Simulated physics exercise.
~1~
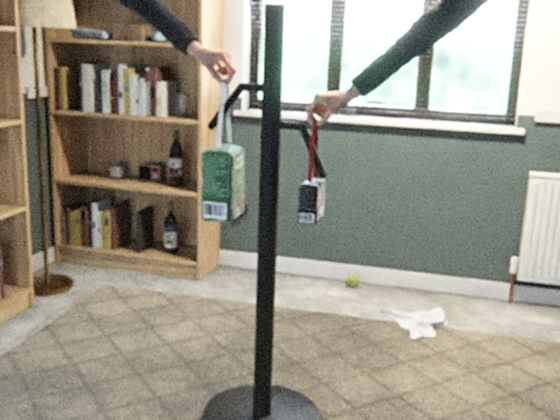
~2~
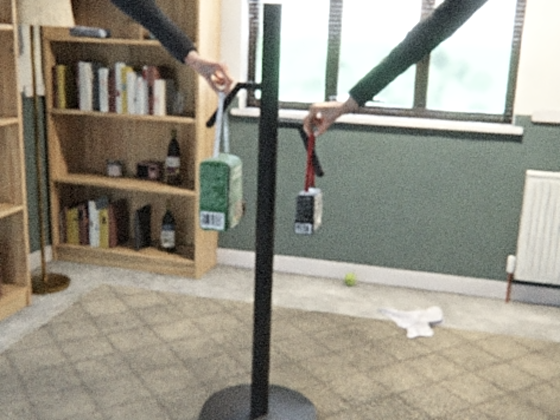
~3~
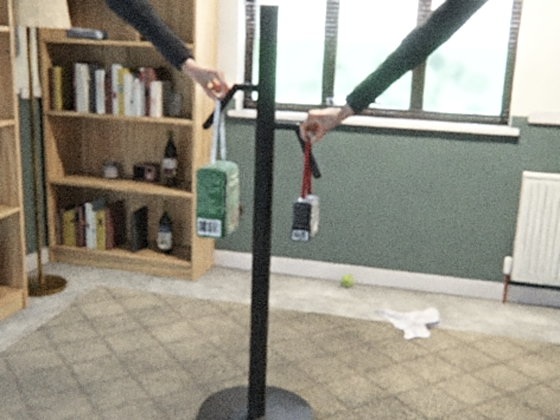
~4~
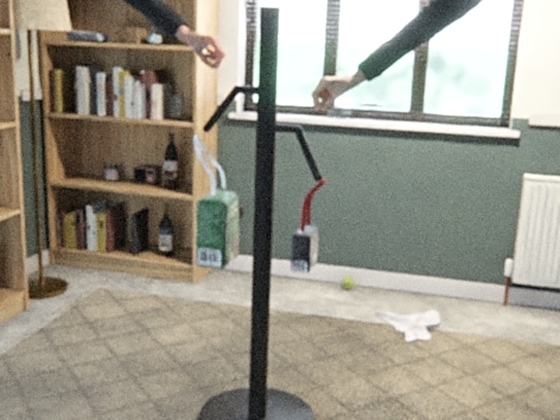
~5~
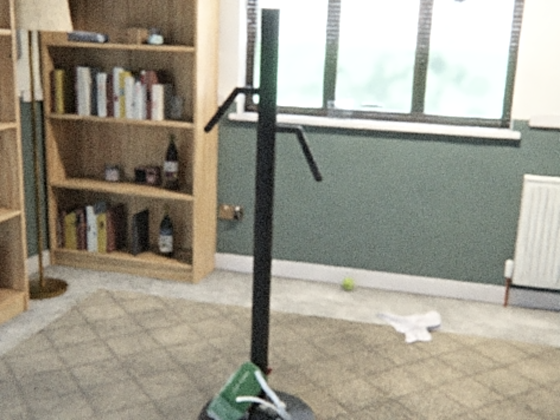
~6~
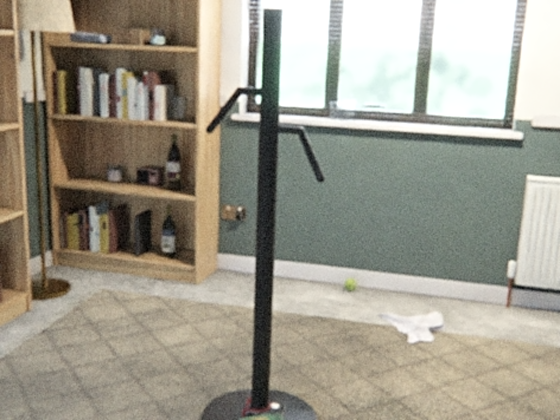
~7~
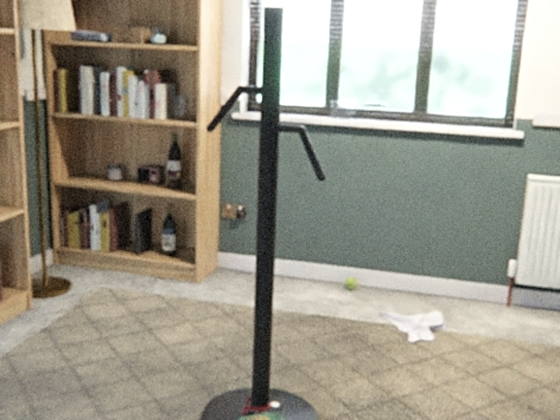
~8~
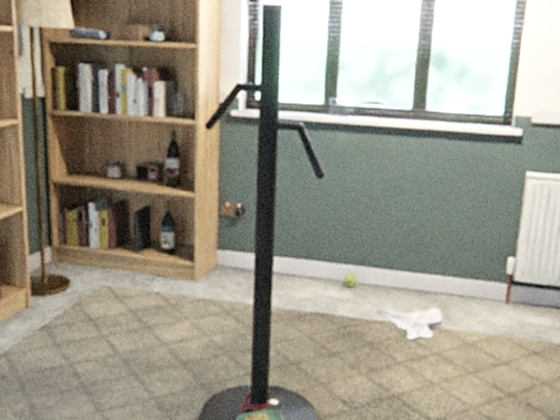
In a room with green walls, seen from the front by a slightly swaying camera, a black post with two angled pegs stands on a patterned carpet before a wooden bookcase, a window and a white radiator. Two hands reach in from above, holding a green sack by a pale loop at the left and a black pouch by a red loop at the right. They lower both together beside the pegs, then let go and draw back. Neither stays hanging, and both drop to the foot of the post. They end lying low around its base, mostly out of view, with both pegs empty.
